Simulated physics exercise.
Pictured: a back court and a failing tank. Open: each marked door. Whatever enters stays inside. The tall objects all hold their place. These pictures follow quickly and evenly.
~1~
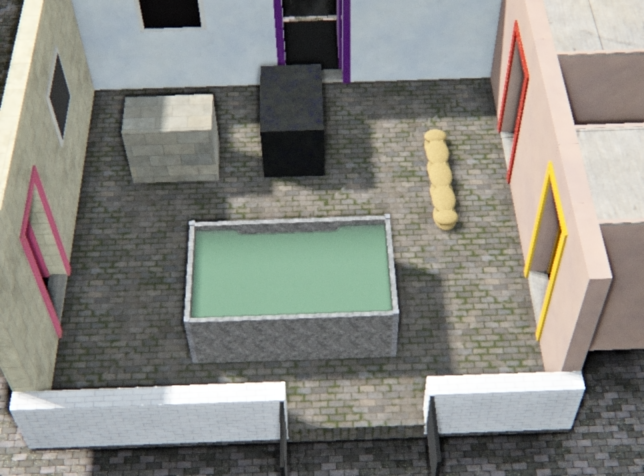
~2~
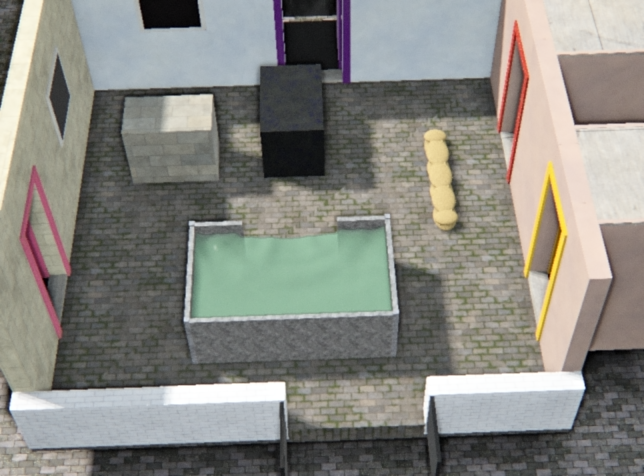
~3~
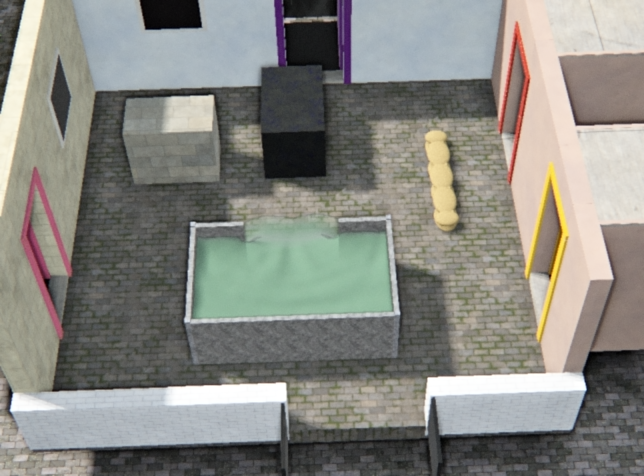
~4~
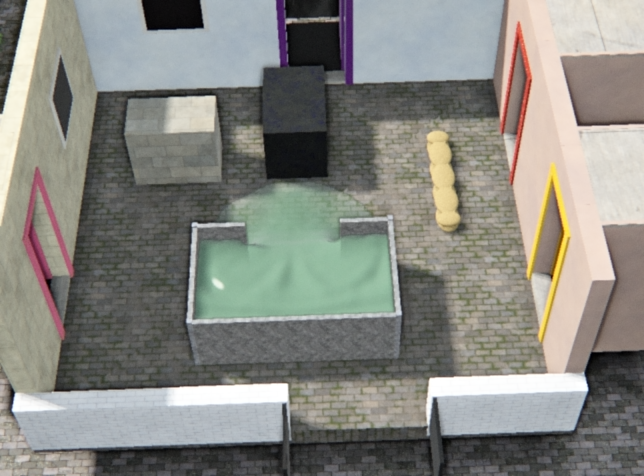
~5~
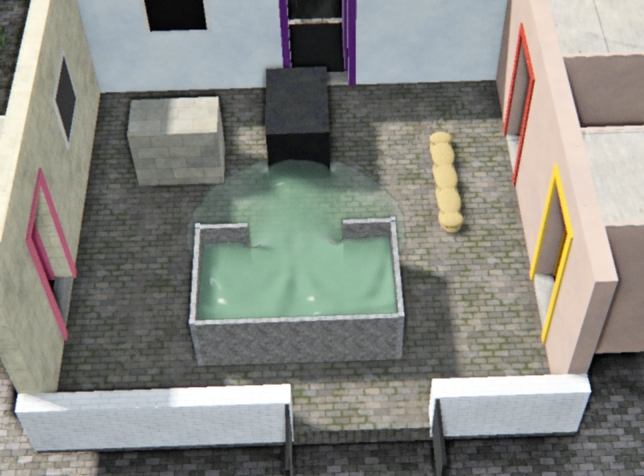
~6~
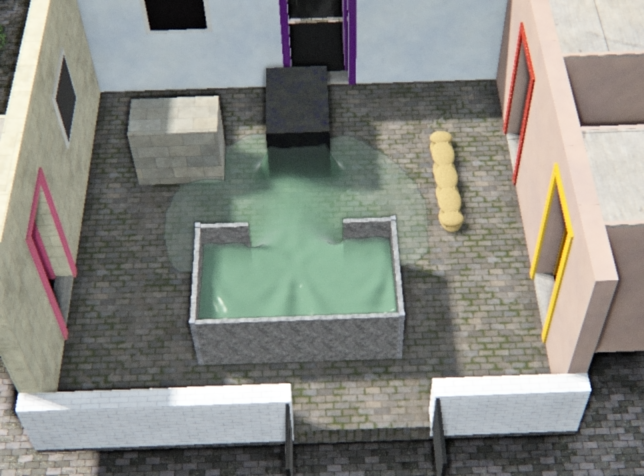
A paved back court is seen from high above its open front, between a cream wall at left, a pale blue one behind and a pink one at right. A grey-walled tank of green water sits in the middle, with a pale stone block and a black block behind it and a lumpy yellow row to the right. The tank's far side opens in a gap, and water pours through, fanning across the paving and around the black block's base.
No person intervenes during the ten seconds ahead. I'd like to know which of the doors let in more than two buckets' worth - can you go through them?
Sure: The pink door does not; the yellow door does not; the red door lets in more; the purple door lets in more.
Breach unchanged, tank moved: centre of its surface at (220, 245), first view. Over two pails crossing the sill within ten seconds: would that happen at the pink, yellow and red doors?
Result: Pink door goes beyond it; yellow door comes in lower; red door goes beyond it.
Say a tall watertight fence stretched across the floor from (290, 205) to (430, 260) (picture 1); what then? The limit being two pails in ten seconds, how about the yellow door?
Note: Yellow stays within.
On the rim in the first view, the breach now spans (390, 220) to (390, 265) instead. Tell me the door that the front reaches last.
My answer is the one in pink.
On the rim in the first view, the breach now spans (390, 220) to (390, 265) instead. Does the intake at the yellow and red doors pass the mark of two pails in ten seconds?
The yellow door exceeds the limit and the red door exceeds the limit.
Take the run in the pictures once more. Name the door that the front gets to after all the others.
I'd go with the one in yellow.
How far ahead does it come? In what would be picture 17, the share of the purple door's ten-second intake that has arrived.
I make it 0 per cent.
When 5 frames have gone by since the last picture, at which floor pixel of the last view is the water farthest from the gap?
My estimate: Roughly (453, 86).
A moment on, water covers 30 % of the floor; the pink door not reached, the yellow door not reached, the red door not reached, the purple door not reached.
Next, water covers 50 % of the floor; the pink door not reached, the yellow door not reached, the red door under two buckets in, the purple door under two buckets in.
Then, water covers 70 % of the floor; the pink door under two buckets in, the yellow door not reached, the red door over two buckets in, the purple door under two buckets in.
Later, water covers 95 % of the floor; the pink door under two buckets in, the yellow door wet at the sill, nothing in, the red door over two buckets in, the purple door over two buckets in.
In the end, water covers 95 % of the floor; the pink door under two buckets in, the yellow door wet at the sill, nothing in, the red door over two buckets in, the purple door far over two buckets in.
